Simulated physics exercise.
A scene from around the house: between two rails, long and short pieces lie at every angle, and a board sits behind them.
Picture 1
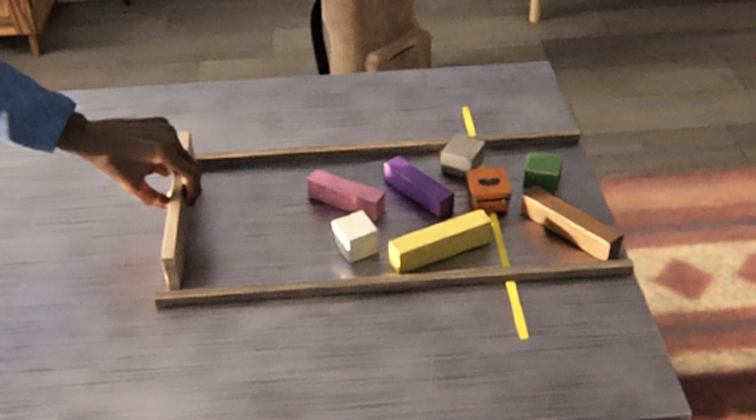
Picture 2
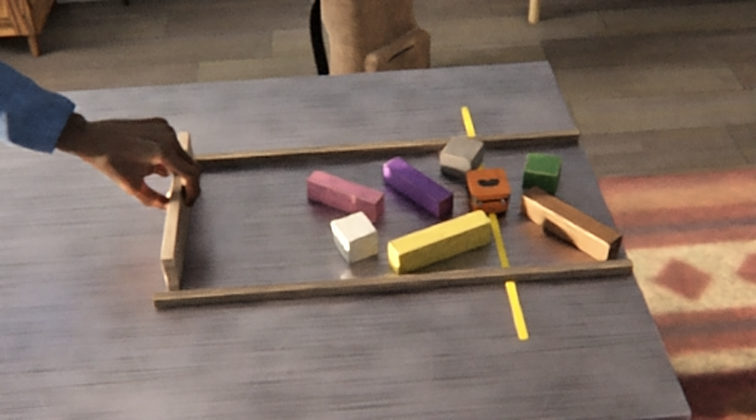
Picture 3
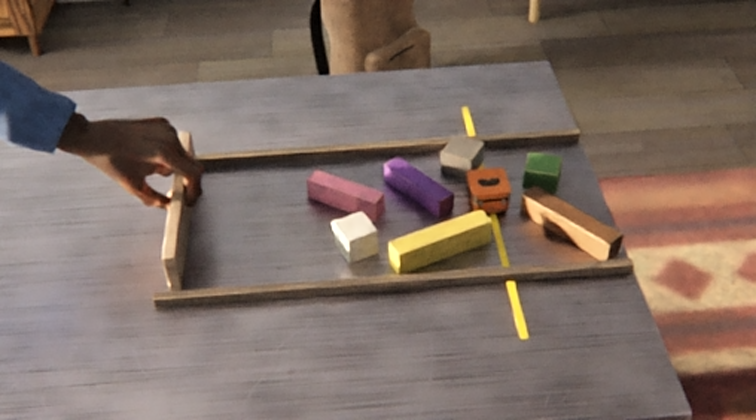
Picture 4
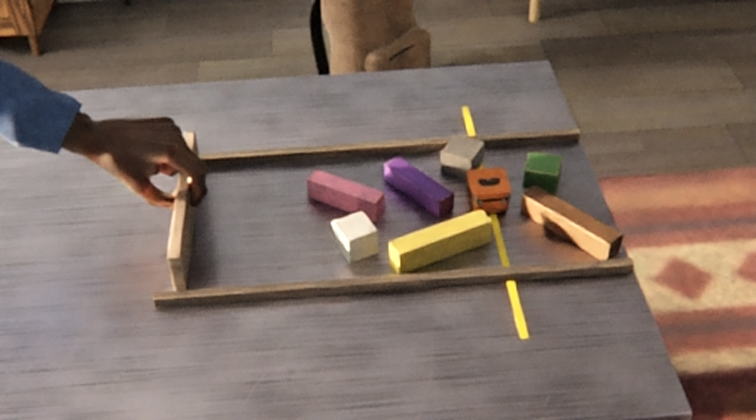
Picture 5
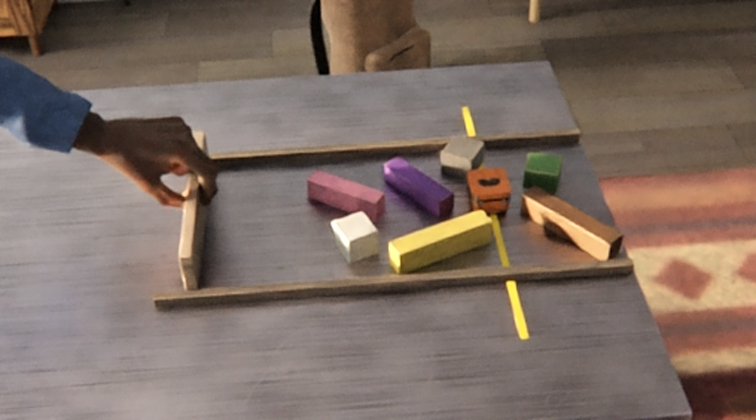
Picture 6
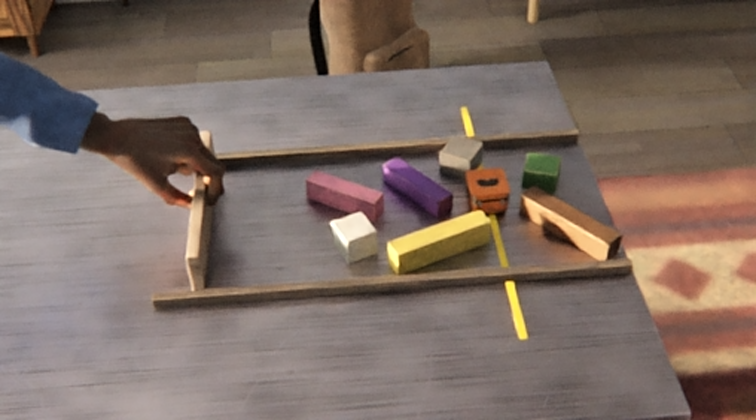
A hand slides an upright board slightly right between two rails toward scattered, unmoving blocks.
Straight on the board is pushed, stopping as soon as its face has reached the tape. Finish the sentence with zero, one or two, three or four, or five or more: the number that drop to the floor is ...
The number that drop to the floor is zero.
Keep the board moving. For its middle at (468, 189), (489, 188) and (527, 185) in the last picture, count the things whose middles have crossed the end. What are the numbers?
First 0, then 0, then 2.
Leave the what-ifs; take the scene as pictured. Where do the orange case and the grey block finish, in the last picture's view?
Approximately (555, 176) for one, approximately (524, 146) for the other.
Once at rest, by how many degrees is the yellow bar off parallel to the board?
About 55 degrees.
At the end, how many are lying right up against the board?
3 end up touching it.
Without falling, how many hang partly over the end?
Result: 2.
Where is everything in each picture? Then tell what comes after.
The first picture shows brown stick (570, 223); green block (543, 172); orange case (489, 191); board (181, 208); tape (491, 206).
The second picture shows green block (542, 172); board (180, 209).
The third picture shows orange case (488, 192); purple stick (418, 186).
The fourth picture shows brown stick (570, 223); grey block (463, 157).
The fifth picture shows green block (543, 172); white block (356, 237).
The sixth picture shows brown stick (569, 223); green block (541, 172); orange case (487, 192); board (203, 208); tape (490, 207).
A little later, none off yet; brown stick at rest near (569, 223); green block at rest near (541, 172); orange case at rest near (487, 192).
When it is over, the number that fall off is zero.
